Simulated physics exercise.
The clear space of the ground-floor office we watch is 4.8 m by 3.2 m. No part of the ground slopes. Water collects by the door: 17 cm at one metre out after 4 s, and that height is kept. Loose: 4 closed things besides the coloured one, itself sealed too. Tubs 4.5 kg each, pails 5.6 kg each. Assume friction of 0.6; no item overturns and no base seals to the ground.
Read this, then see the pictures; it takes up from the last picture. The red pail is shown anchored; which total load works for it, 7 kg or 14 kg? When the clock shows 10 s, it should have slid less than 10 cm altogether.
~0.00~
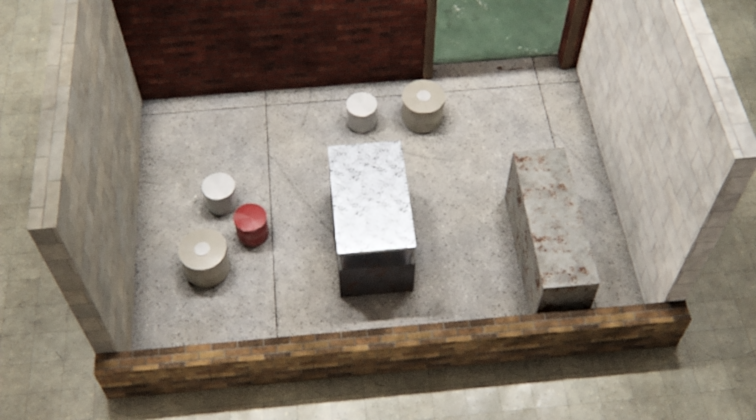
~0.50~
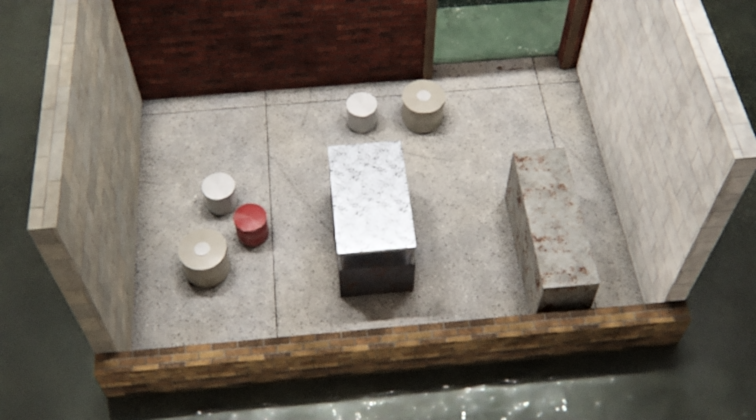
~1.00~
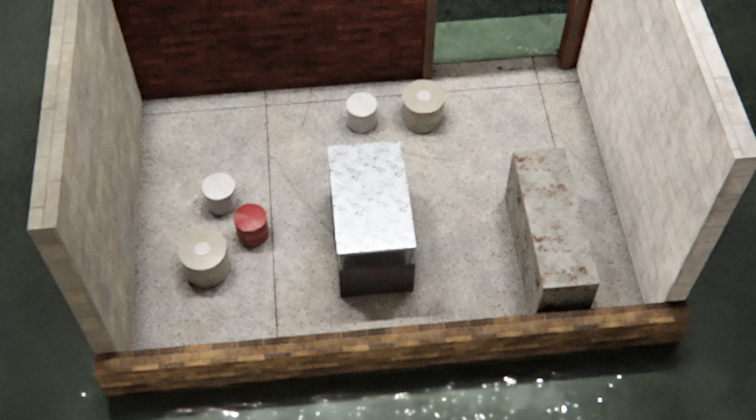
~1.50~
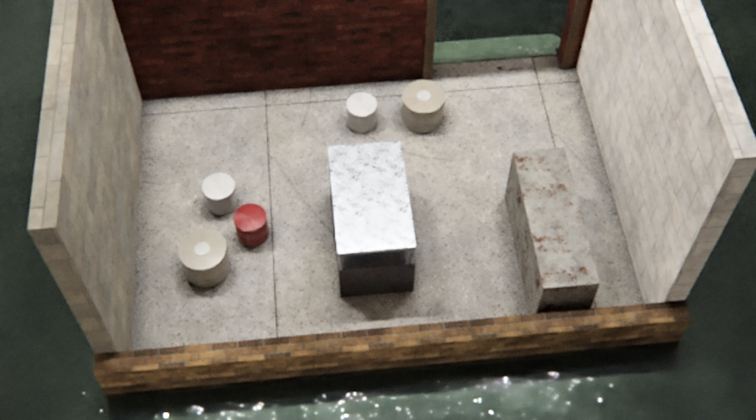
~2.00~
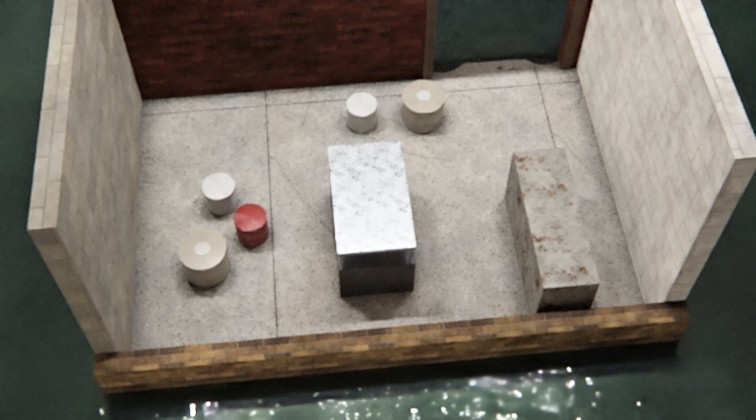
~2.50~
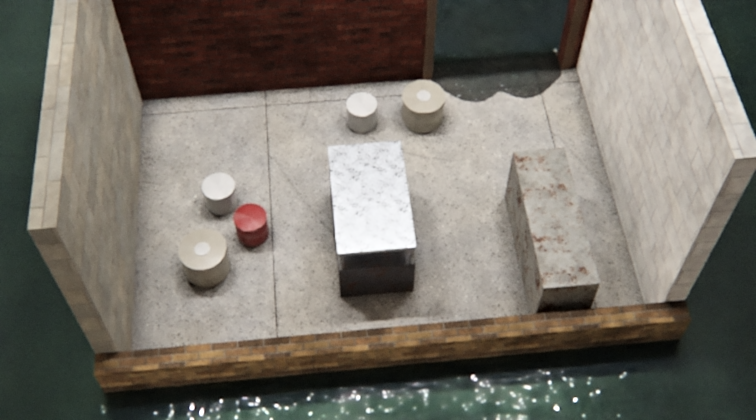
Lighter choice.
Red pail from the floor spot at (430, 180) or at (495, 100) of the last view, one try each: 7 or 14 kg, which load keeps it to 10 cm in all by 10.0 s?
The first time the greater option is needed; the second time the greater option is needed.
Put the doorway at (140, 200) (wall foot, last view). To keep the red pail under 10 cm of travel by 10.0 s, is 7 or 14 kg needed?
Just the heavy one.
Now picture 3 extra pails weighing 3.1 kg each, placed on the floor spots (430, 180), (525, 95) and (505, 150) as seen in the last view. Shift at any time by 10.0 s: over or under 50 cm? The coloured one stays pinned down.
Order as asked: Goes beyond / goes beyond / goes beyond.
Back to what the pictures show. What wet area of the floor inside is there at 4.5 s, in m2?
About 4.5 m2.
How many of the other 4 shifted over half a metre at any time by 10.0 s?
Count: 0.
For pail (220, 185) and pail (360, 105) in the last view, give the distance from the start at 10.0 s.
First 0 cm, then 0 cm.
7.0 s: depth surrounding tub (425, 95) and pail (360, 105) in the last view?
First roughly 2 cm, second roughly 1 cm.
After 3.5 s the red pail would be 0 cm from its start with 7 kg and 0 cm from its start with 14 kg; 0 cm of water round it then.
After 4.5 s the red pail would be 0 cm from its start with 7 kg and 0 cm from its start with 14 kg; 0 cm of water round it then.
After 7.0 s the red pail would be 0 cm from its start with 7 kg and 0 cm from its start with 14 kg; 0 cm of water round it then.
After 10.0 s the red pail would be 0 cm from its start with 7 kg and 0 cm from its start with 14 kg; 3 cm of water round it then.
